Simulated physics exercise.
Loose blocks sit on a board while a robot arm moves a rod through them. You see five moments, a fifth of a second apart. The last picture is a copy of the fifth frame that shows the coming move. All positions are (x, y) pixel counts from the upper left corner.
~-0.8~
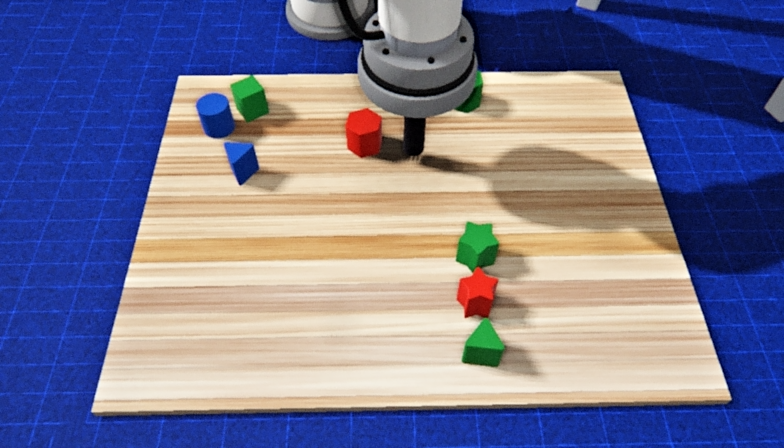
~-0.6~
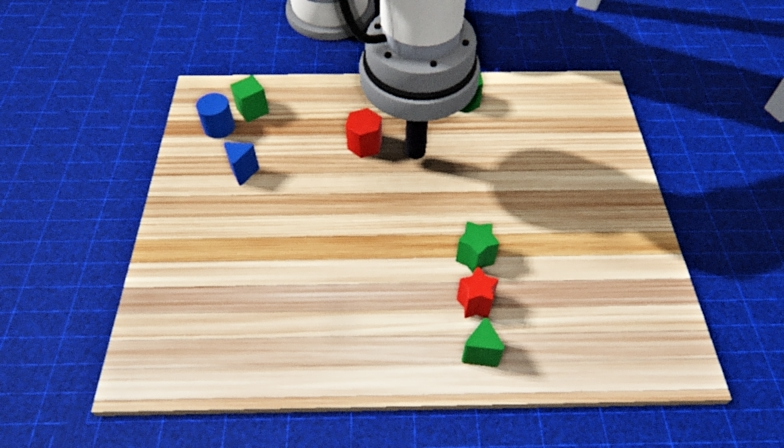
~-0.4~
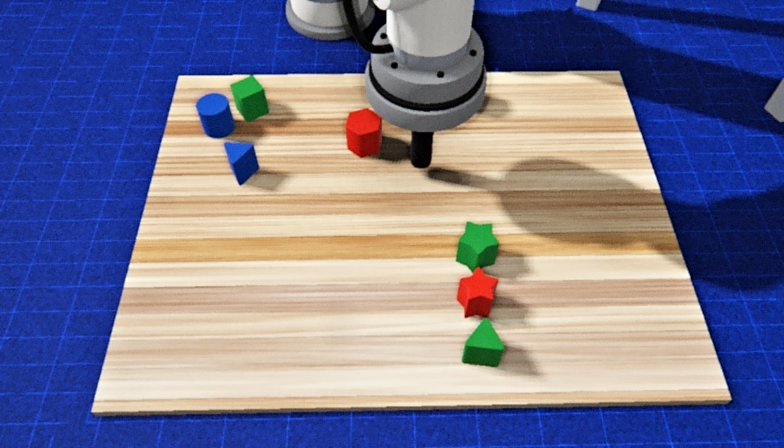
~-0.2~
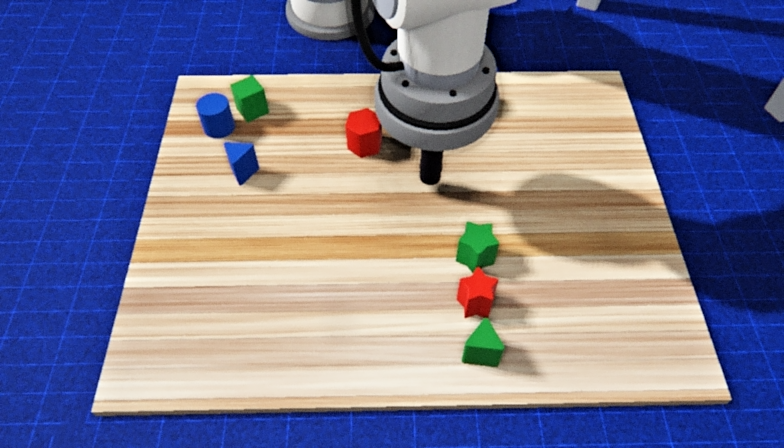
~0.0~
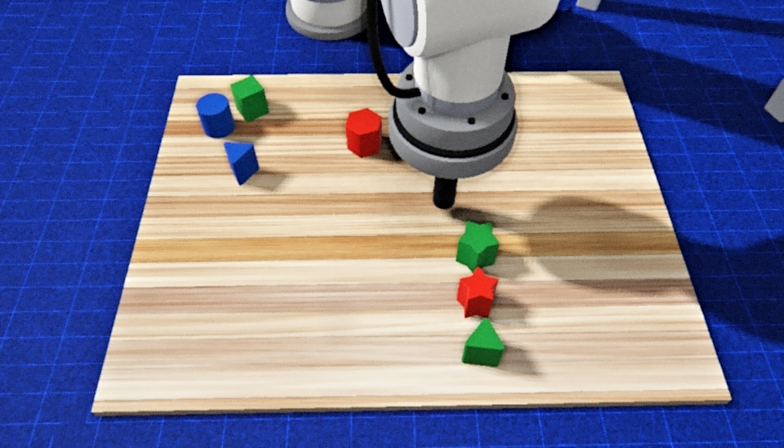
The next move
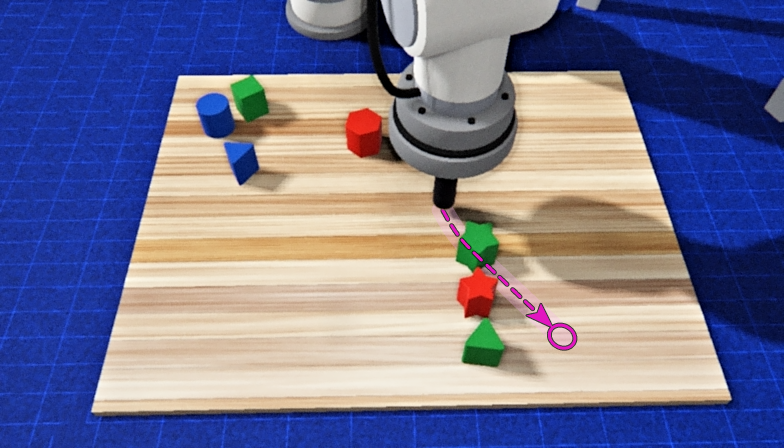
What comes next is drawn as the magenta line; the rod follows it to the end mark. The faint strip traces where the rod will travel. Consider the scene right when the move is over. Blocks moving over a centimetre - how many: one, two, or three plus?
Blocks that move over 1 cm: One.
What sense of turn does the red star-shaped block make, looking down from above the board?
My prediction: CW.
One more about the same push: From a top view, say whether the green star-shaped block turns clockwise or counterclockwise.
From above, the green star-shaped block will be seen to turn clockwise.
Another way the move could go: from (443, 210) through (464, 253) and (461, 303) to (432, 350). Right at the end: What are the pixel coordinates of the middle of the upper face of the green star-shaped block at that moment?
If I read the scene right, the answer is (503, 268).
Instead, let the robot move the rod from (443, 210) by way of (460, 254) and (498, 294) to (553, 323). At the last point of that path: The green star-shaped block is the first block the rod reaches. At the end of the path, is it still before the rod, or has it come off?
That block drops off.
Drawn move, from (443, 210) over (494, 272) to (562, 337).
On the path given first. One third of the way, rod at (475, 245); green star-shaped block at (496, 256).
Two thirds of the way, rod at (519, 286); green star-shaped block at (532, 297), turned 55° clockwise; red star-shaped block at (481, 289), turned 25° clockwise.
At the end, rod at (566, 329); green star-shaped block at (551, 335), turned 115° clockwise; red star-shaped block at (481, 289), turned 25° clockwise; green triangle still.
